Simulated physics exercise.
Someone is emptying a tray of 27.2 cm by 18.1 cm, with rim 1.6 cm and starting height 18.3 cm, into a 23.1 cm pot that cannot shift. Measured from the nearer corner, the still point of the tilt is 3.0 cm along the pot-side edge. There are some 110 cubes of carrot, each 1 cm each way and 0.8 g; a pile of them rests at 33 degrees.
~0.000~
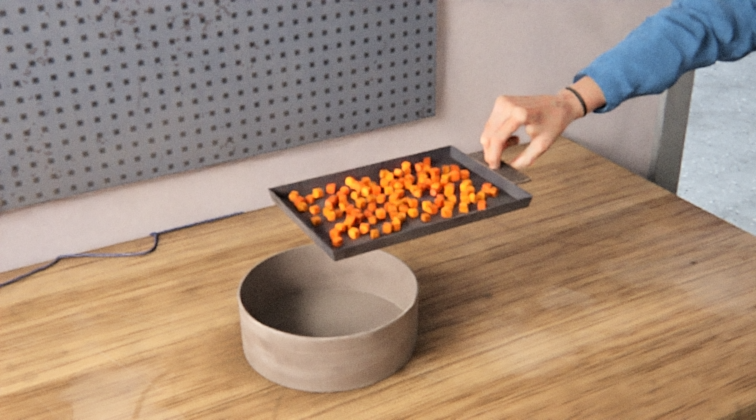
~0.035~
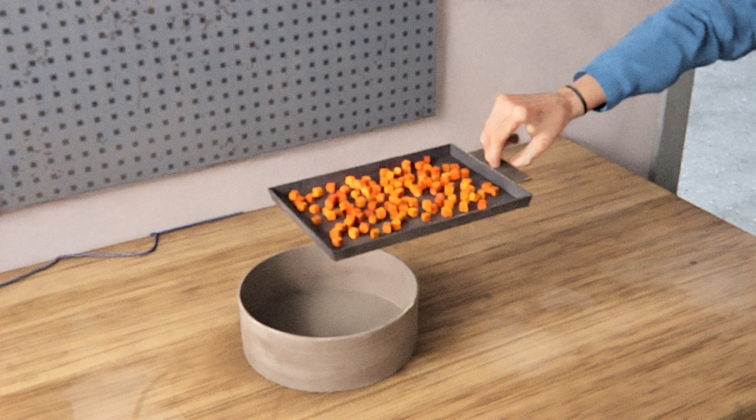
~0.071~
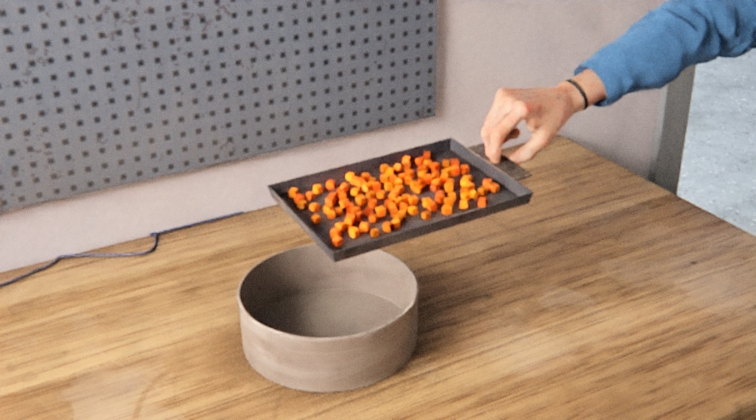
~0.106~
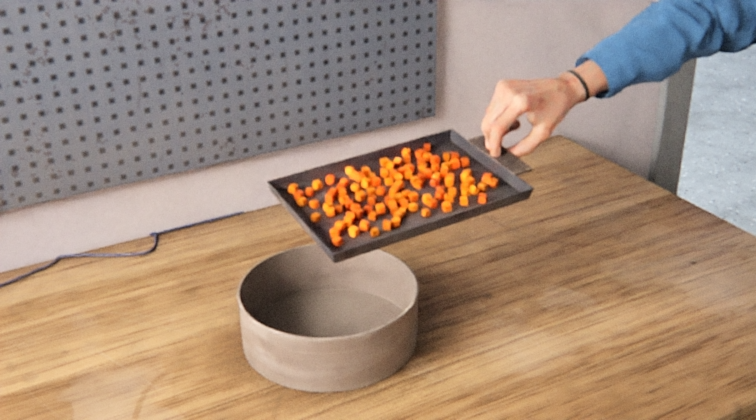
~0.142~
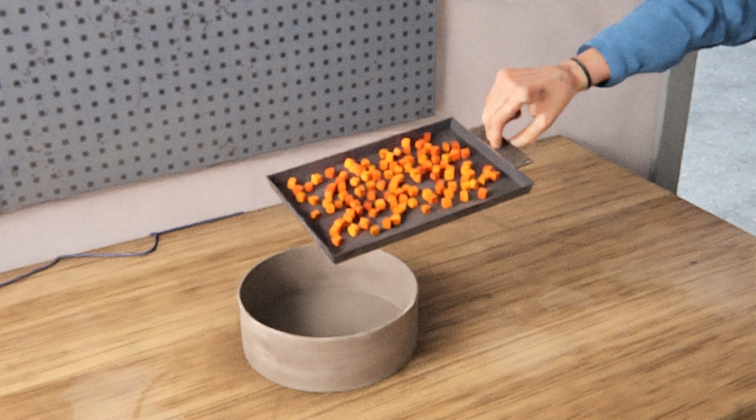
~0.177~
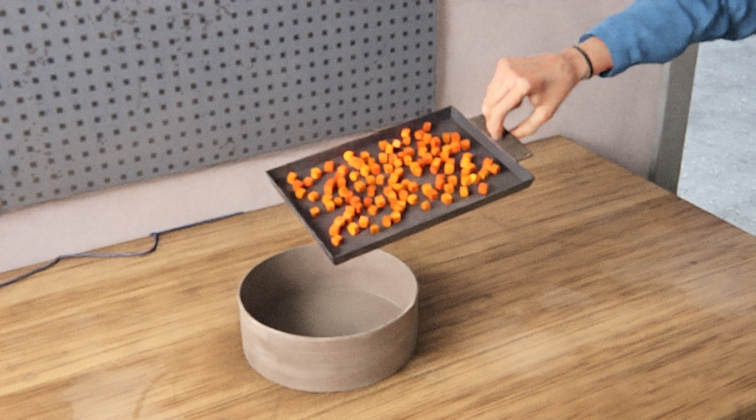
In the video, a hand in a blue sleeve holds a dark rectangular tray of orange carrot cubes above a round pot on a wooden table, then gradually raises the tray's far side, tilting it slightly toward the viewer.
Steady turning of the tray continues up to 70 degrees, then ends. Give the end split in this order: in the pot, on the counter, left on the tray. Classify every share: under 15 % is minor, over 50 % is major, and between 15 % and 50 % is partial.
Pot: Minor, counter: Major, tray: Partial.
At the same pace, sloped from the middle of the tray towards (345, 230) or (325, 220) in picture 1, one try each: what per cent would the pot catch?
First try: About 5 percent; second try: About 25 percent.
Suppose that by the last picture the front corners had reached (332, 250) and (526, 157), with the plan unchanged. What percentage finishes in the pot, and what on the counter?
Pot 20, counter 45.
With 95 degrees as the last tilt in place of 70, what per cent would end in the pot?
I'd say close to 0 percent.
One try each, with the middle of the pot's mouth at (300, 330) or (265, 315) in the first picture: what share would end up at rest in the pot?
I'd say some 50 per cent for the first and some 15 per cent for the second.
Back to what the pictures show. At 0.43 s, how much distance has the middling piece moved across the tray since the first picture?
I'd say close to 1 centimetres.
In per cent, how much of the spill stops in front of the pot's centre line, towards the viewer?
I'd put it at around 100 per cent.
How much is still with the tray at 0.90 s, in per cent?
About 35% of the load.
After 0.43 s, tilt 41 degrees; the tray holds 100 %, the pot 0 %.
After 0.61 s, tilt 61 degrees; the tray holds 100 %, the pot 0 %.
After 0.90 s, tilt 70 degrees; the tray holds 35 %, the pot 0 %.
In the end, at 2.1 s, pot 0 %, counter 75 %, tray 25 %.
